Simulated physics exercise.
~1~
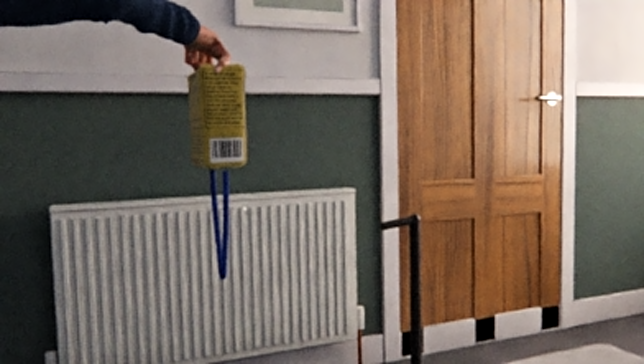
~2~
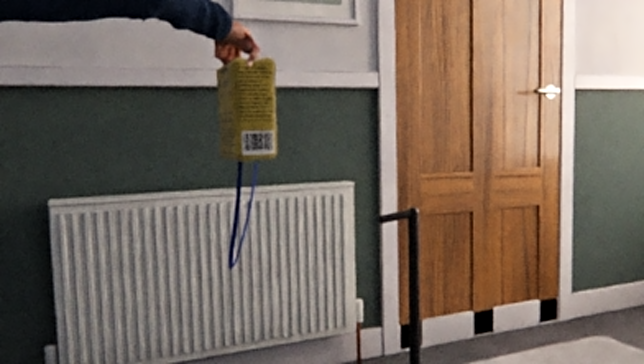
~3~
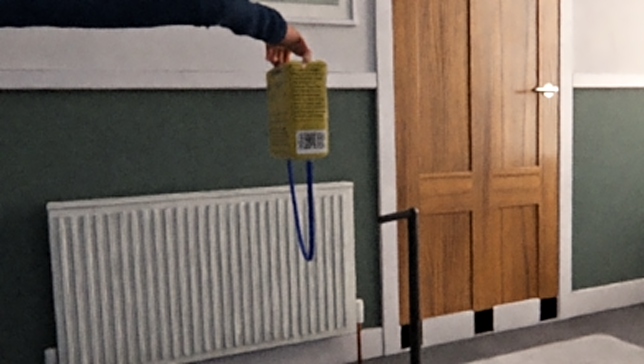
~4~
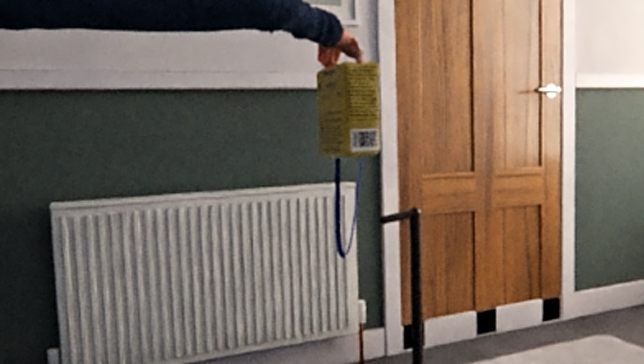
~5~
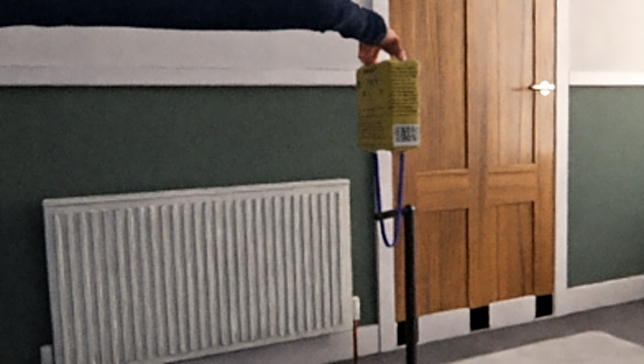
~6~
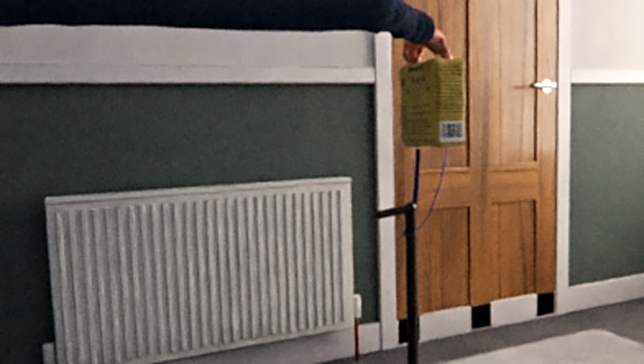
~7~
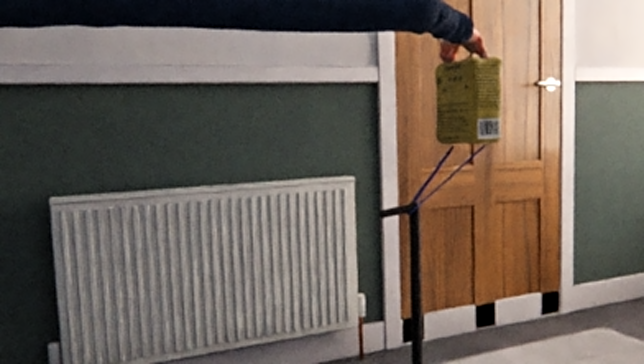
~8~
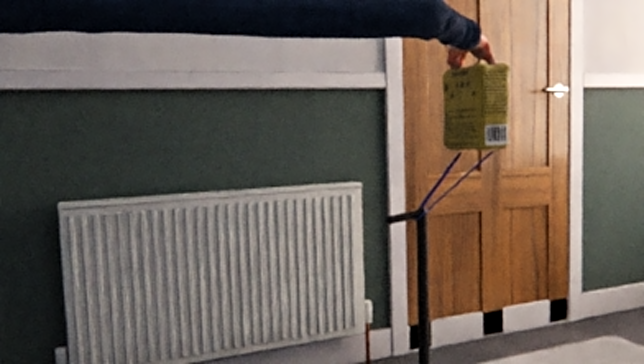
An arm in a dark blue sleeve reaches in from the left of a room, seen from a slightly swaying camera, holding up a yellow sack with a blue loop trailing beneath it. Behind are a white radiator, a green and white wall and a brown wooden door, with a dark hooked post standing in front. The hand carries the upright sack steadily right, past the radiator and towards the post. As the sack passes over, the hanging loop catches on the hook. The loop pulls tight and slanting, and the hand stops with the sack snagged just beyond the post.
